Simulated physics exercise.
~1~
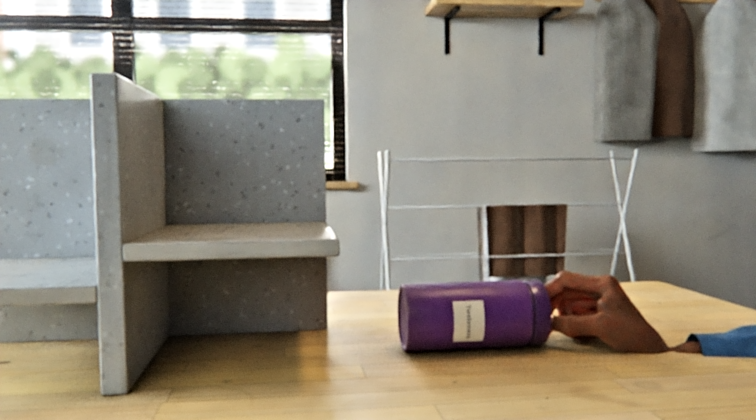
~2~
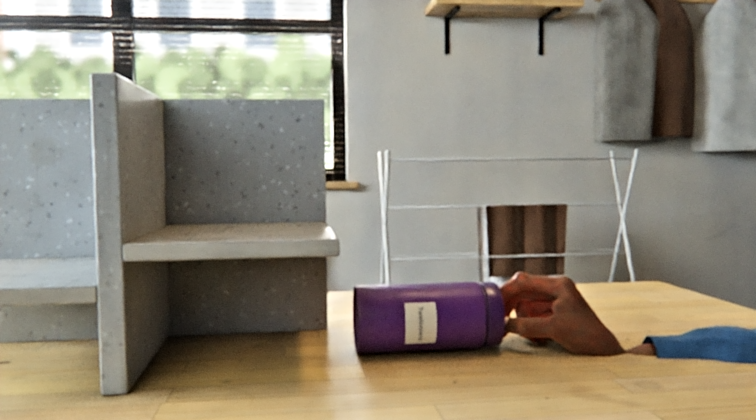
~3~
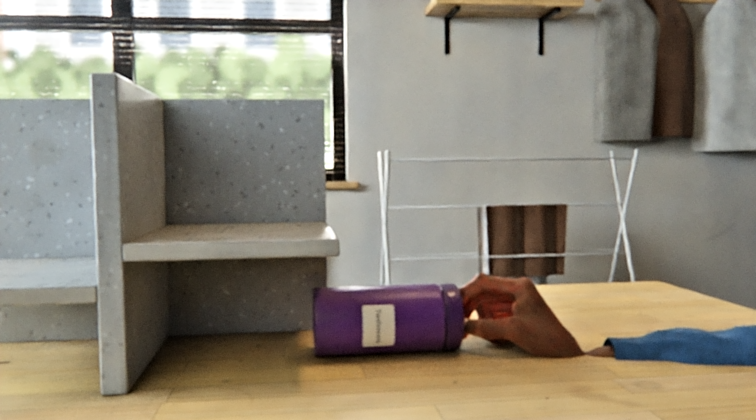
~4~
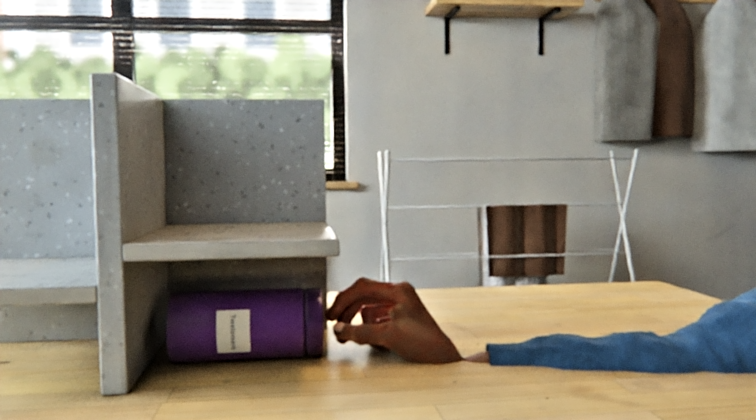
A purple jar with a pale label lies on its side on a light wooden table, seen from the front at about table height, with a hand at its right end. To the left stands a speckled grey unit with a low shelf, while a window, a white rack and hanging grey and brown cloths fill the background. The hand pushes the jar steadily left towards the opening beneath the shelf. The jar reaches the opening, and more of the blue sleeve comes into view. It slides in under the shelf without toppling anything and ends up lying beneath it, the hand still by its right end.
